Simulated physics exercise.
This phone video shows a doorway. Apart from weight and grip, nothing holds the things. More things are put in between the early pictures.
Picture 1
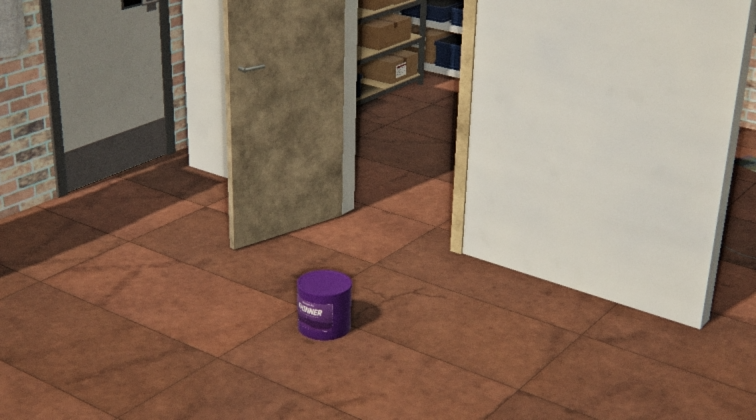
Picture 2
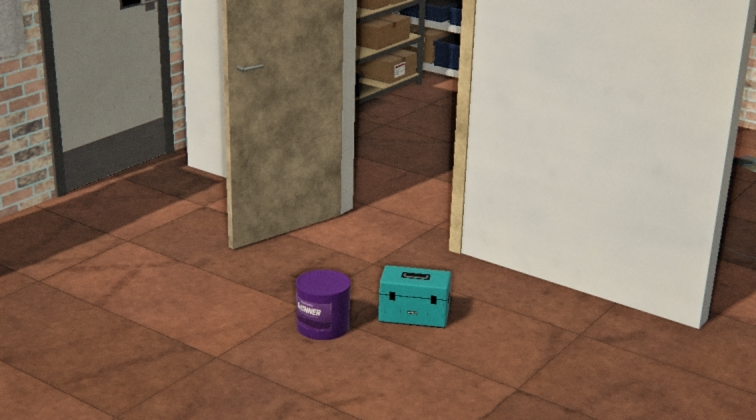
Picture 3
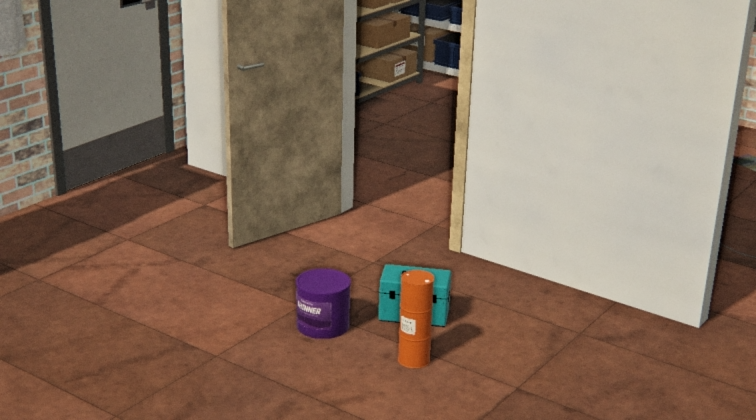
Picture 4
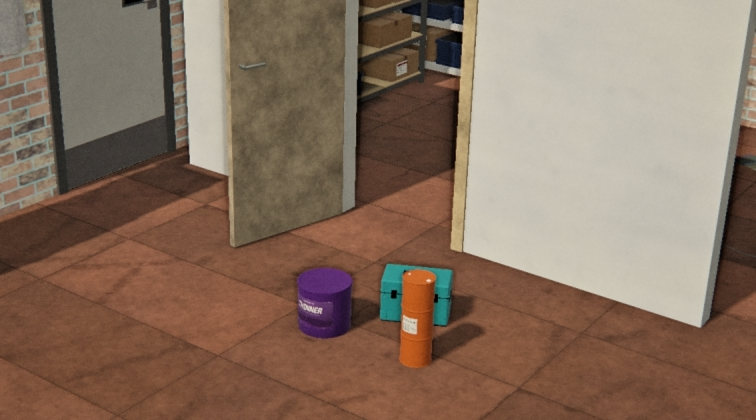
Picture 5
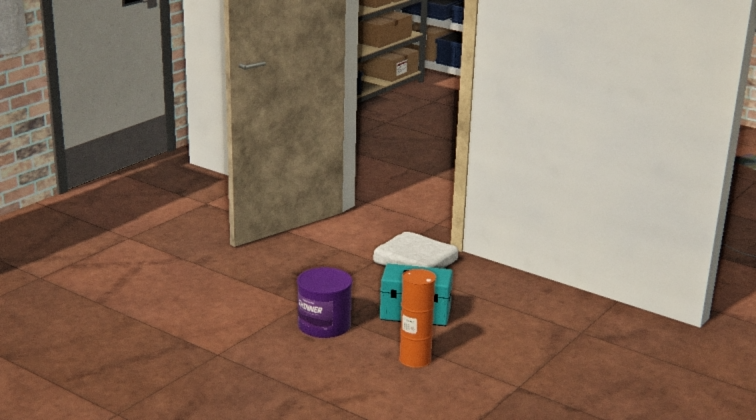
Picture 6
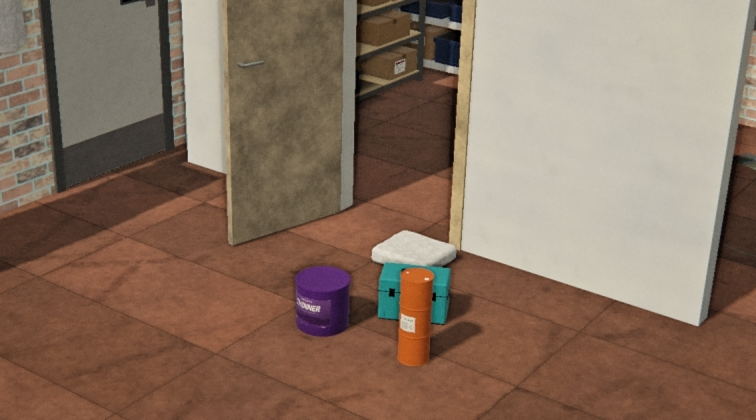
A door stands open as a toolbox, canister and cushion appear near a purple pail.
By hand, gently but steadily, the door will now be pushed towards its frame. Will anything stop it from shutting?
Most likely it will leave a gap.
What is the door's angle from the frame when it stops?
I'd say it stays open by roughly 25 degrees.
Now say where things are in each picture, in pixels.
The first picture shows door wide open and still.
The second picture shows door wide open and still; turquoise toolbox (415, 296).
The third picture shows door wide open and still; purple pail (323, 304); turquoise toolbox (415, 295).
The fourth picture shows door wide open and still; orange canister (417, 319); purple pail (325, 303).
The fifth picture shows door wide open and still; turquoise toolbox (416, 294); orange canister (417, 319).
The sixth picture shows door wide open and still; white cushion (414, 253); purple pail (323, 301).
Then, 0.60 s on from there, open by 85°.
Then, 1.10 s on from there, open by 57°.
Then, 1.50 s on from there, open by 34°; white cushion shifted a little near (427, 252).
Then, 1.60 s on from there, open by 29°; white cushion shifted a little near (438, 252).
In the end, open by 26°; moved from the start, white cushion; the other 3 unmoved. At the end, from the last picture's camera, white cushion near (442, 252).
